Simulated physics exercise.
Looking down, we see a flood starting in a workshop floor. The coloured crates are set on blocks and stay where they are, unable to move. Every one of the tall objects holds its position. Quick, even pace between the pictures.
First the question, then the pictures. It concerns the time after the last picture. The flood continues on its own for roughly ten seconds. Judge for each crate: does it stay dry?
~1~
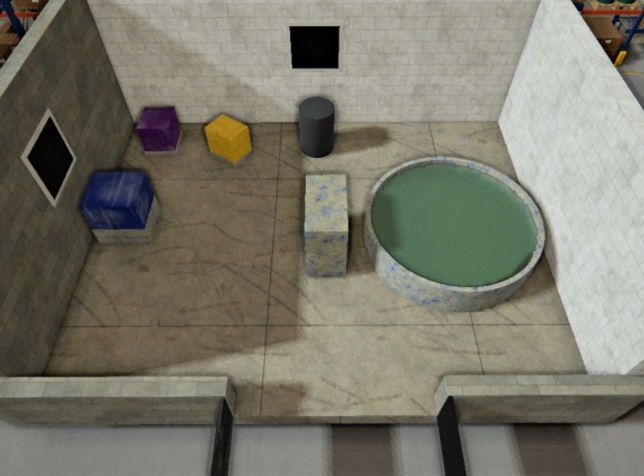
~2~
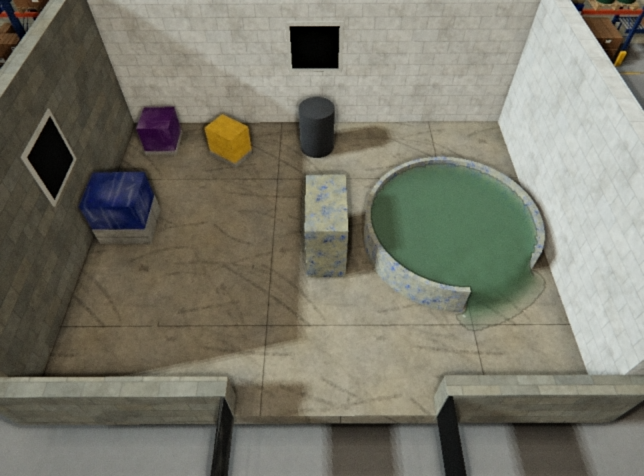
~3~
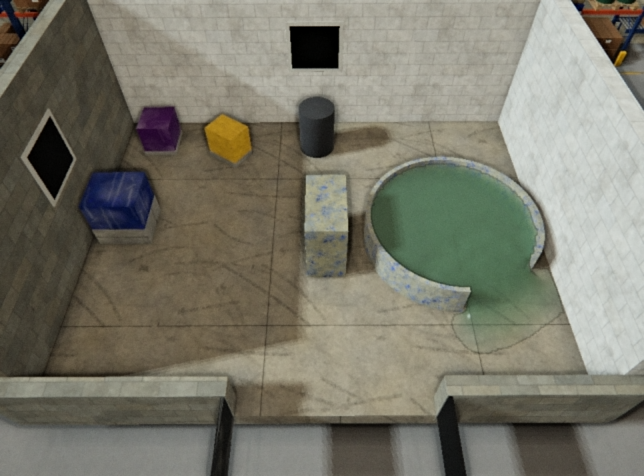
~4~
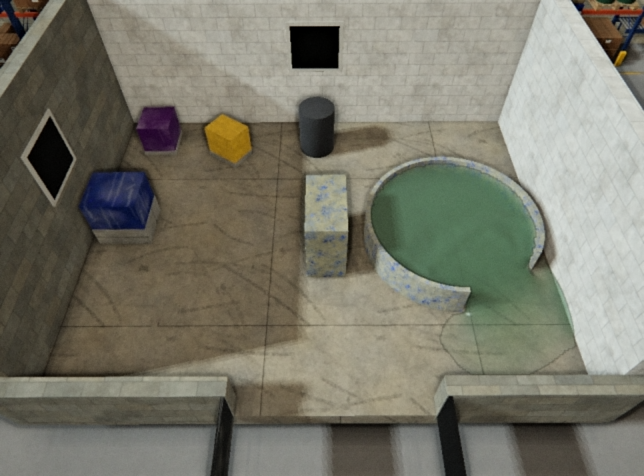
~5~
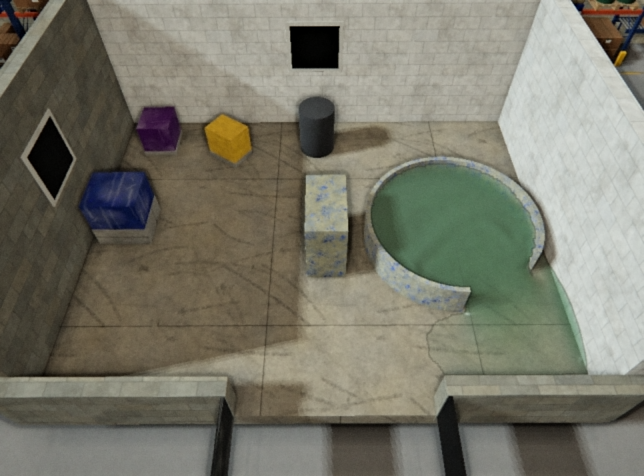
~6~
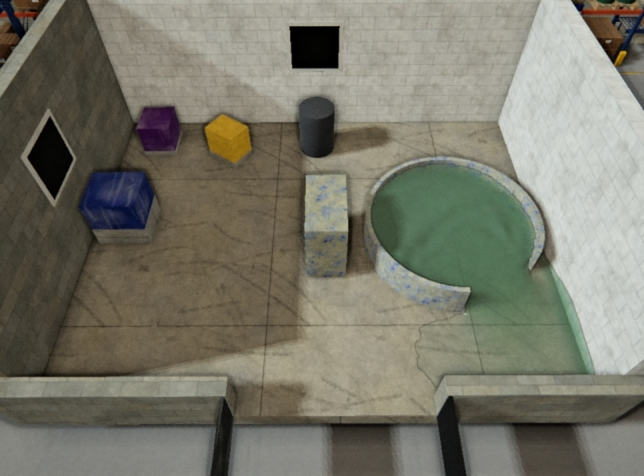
Result: Most likely the purple crate remains untouched, most likely the yellow crate remains untouched, most likely the blue crate remains untouched.
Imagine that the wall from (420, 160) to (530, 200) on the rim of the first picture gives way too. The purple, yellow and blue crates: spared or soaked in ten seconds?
Going through them, the purple crate gets reached, the yellow crate gets reached and the blue crate is never reached.
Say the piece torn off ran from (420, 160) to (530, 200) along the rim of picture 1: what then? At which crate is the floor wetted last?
The blue one.
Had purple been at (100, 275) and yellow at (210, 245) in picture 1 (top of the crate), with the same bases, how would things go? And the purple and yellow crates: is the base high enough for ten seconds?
I'd bet the purple one is inundated and the yellow one is inundated.
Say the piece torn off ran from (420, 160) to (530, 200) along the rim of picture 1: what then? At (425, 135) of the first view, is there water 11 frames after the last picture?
Short version: Swamped.
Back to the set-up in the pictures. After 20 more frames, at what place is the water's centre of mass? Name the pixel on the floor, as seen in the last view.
At roughly (449, 280).
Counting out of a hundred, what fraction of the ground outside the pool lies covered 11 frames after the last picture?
Close to 15 %.
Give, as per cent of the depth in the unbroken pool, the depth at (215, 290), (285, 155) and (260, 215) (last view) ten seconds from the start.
First 12, next 6, last 6 in a hundred.
A moment on, water covers 10 % of the floor; the purple crate not reached, the yellow crate not reached, the blue crate not reached.
Next, water covers 15 % of the floor; the purple crate not reached, the yellow crate not reached, the blue crate not reached.
Then, water covers 45 % of the floor; the purple crate not reached, the yellow crate not reached, the blue crate not reached.
Later, water covers 70 % of the floor; the purple crate water round its plinth, the yellow crate not reached, the blue crate water round its plinth.
In the end, water covers 95 % of the floor; the purple crate stayed above the water, the yellow crate stayed above the water, the blue crate stayed above the water.
